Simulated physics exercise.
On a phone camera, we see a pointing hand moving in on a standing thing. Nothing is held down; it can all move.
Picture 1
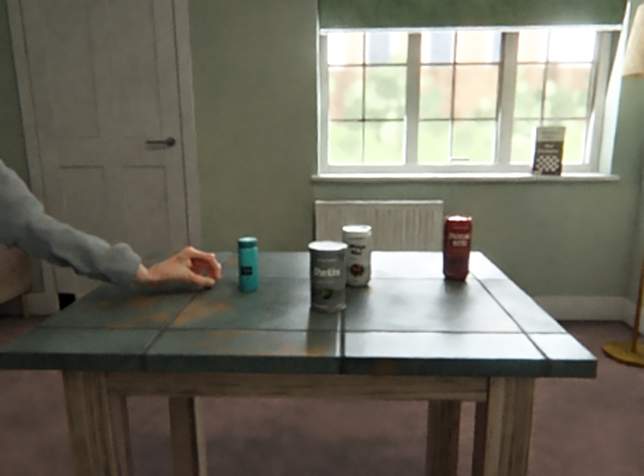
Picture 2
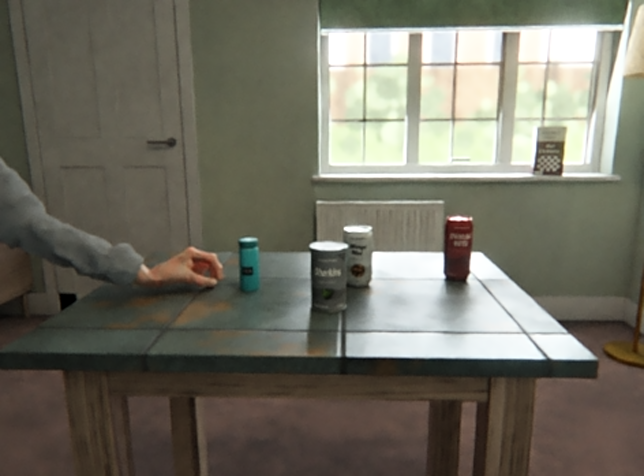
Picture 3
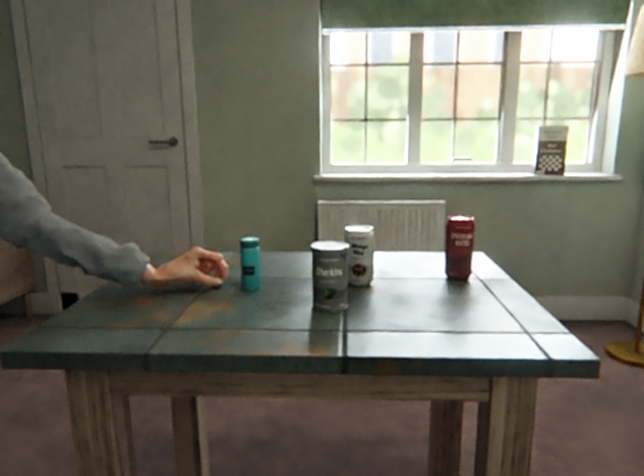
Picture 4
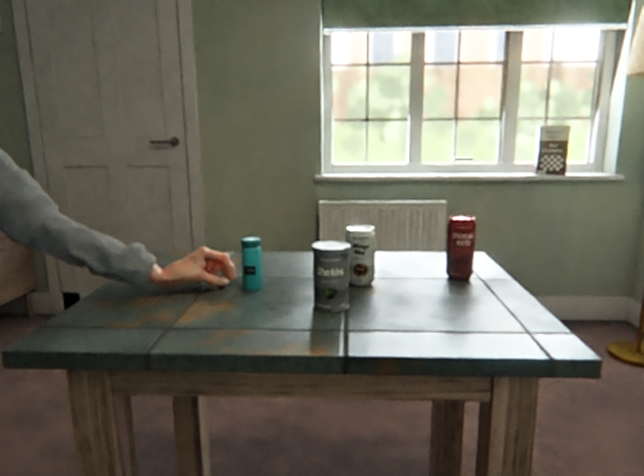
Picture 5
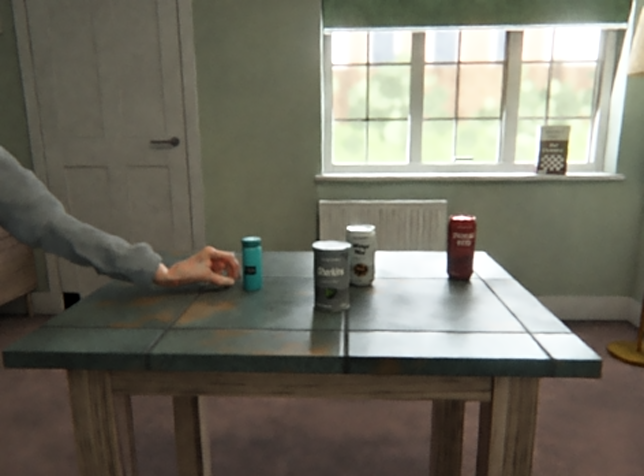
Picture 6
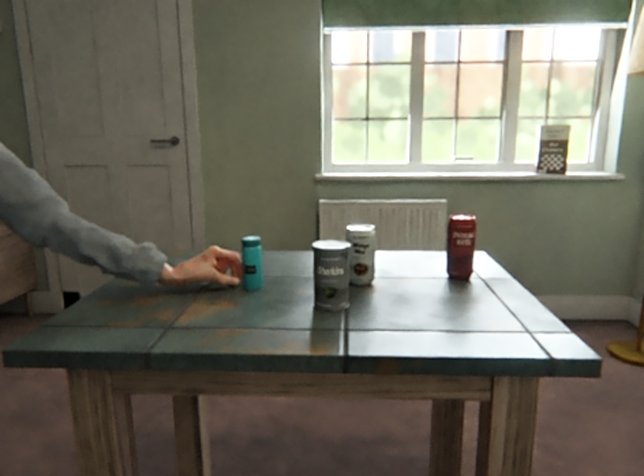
A room with pale green walls, a white door on the left and a bright window on the right is seen from in front of a wooden table with a dark tiled top. On it stand a small turquoise shaker left of centre, a grey can and a white can near the middle, and a dark red can to the right. A grey-sleeved arm slides its hand rightward close to the shaker, while the cans stay still and the camera shifts very slightly.
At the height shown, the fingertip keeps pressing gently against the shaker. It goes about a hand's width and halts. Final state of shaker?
Upright.
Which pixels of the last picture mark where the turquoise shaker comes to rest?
Roughly (308, 263).
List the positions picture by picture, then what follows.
Turquoise shaker (248, 264), in the first frame.
Turquoise shaker (249, 264), in the second frame.
Turquoise shaker (250, 264), in the third frame.
Turquoise shaker (252, 263), in the fourth frame.
Turquoise shaker (252, 263), in the fifth frame.
Turquoise shaker (252, 263), in the sixth frame.
Then, 0.30 s past the last view, turquoise shaker displaced about its own width near (266, 263).
Then, 0.60 s past the last view, turquoise shaker displaced about its own width near (282, 263).
Then, 1.00 s past the last view, turquoise shaker displaced well along near (303, 263).
Finally, moved from the start, turquoise shaker. Final places as the last picture's camera would see them, turquoise shaker near (308, 263).
